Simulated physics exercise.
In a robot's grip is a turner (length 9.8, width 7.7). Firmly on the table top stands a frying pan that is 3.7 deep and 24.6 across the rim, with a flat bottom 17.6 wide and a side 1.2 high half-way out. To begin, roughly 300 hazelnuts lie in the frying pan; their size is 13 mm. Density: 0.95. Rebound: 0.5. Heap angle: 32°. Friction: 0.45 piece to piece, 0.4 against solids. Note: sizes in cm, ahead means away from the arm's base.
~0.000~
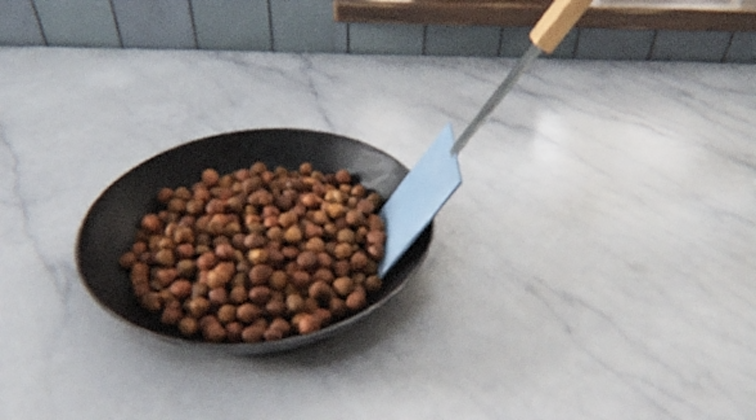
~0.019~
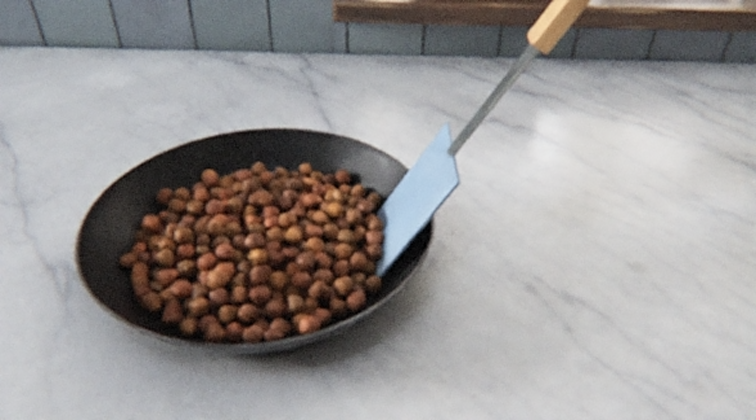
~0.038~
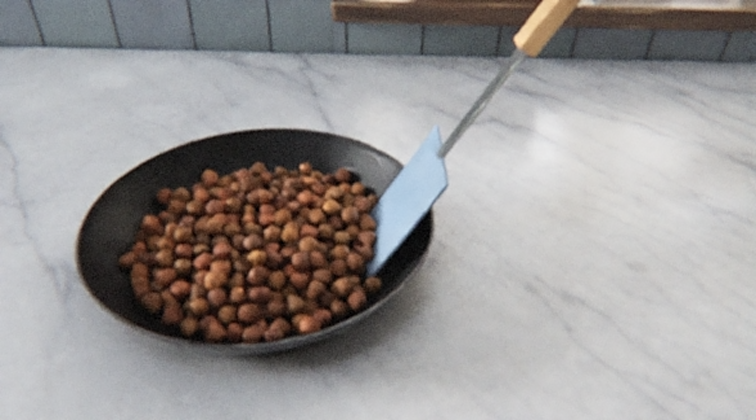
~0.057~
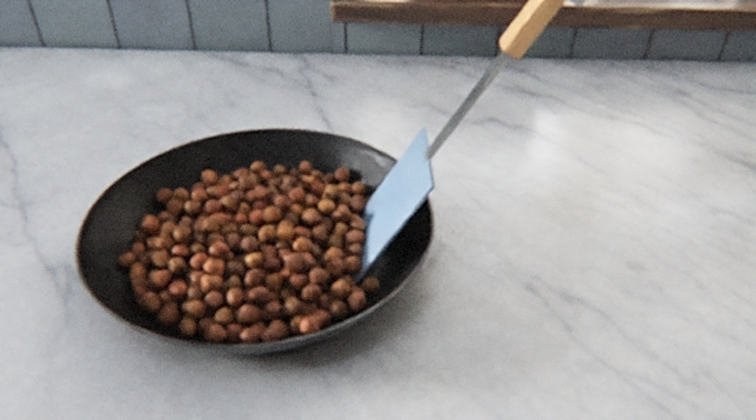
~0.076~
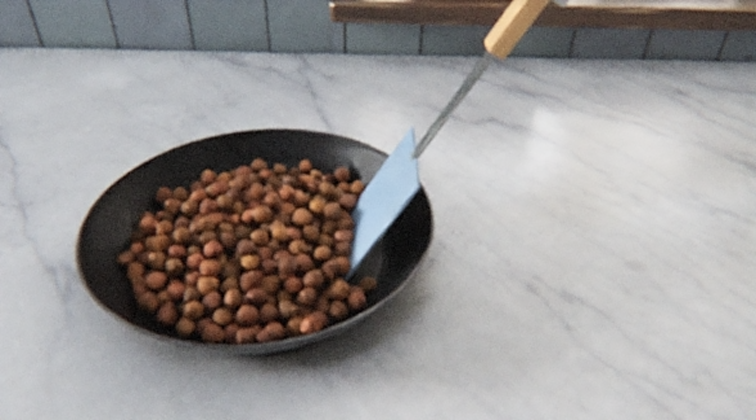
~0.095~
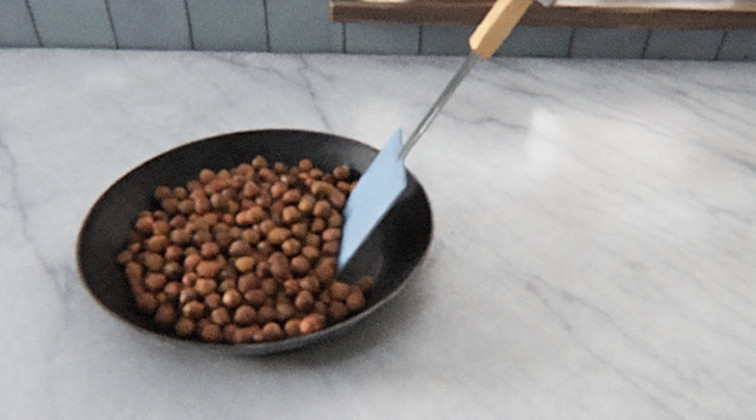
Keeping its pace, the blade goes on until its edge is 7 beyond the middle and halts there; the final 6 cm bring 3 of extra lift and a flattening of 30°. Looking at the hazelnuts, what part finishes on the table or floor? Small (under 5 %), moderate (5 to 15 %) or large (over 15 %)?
Small.
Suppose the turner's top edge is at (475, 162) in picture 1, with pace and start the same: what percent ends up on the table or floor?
Spill: Approx. 5 per cent.
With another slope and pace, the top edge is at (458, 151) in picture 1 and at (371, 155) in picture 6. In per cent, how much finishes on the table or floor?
Near 10 in a hundred.
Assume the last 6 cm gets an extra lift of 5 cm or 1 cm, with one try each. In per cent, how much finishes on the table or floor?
I'd put it near 5 in a hundred, then near 5 in a hundred.
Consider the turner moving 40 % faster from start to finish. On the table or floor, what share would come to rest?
In that case, close to 5 per cent.
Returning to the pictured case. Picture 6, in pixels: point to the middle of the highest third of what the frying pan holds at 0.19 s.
At about (226, 230).
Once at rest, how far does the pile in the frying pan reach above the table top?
Height at the end: Around 6.0 cm.
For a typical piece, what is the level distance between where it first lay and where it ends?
Somewhere about 3 centimetres, I'd say.
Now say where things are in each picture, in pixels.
In the first picture, turner top edge at (456, 149), sloping 60°; upper third of the load around (259, 231), from x 130 to 375, top at y 170; 302 in the frying pan.
In the second picture, turner top edge at (453, 150), sloping 60°; upper third of the load around (259, 231), from x 130 to 375, top at y 170.
In the third picture, turner top edge at (442, 153), sloping 60°; upper third of the load around (265, 231), from x 130 to 370, top at y 170.
In the fourth picture, turner top edge at (429, 154), sloping 60°; upper third of the load around (258, 232), from x 130 to 370, top at y 170.
In the fifth picture, turner top edge at (416, 154), sloping 60°; upper third of the load around (255, 231), from x 125 to 370, top at y 165.
In the sixth picture, turner top edge at (402, 154), sloping 60°; upper third of the load around (252, 228), from x 125 to 365, top at y 165; 302 in the frying pan.
By 0.19 s, sloping 60°, highest piece 4 above the table; 302 in the frying pan.
By 0.28 s, sloping 46°, highest piece 5 above the table; 302 in the frying pan.
By 0.53 s, sloping 30°, highest piece 6 above the table; 296 in the frying pan, 4 on the table or floor, 2 on the blade or in flight.
By 1.58 s, sloping 30°, highest piece 6 above the table; 296 in the frying pan, 6 on the table or floor.
Final count, 296 in the frying pan, 6 on the table or floor. That is 2 % on the table or floor.
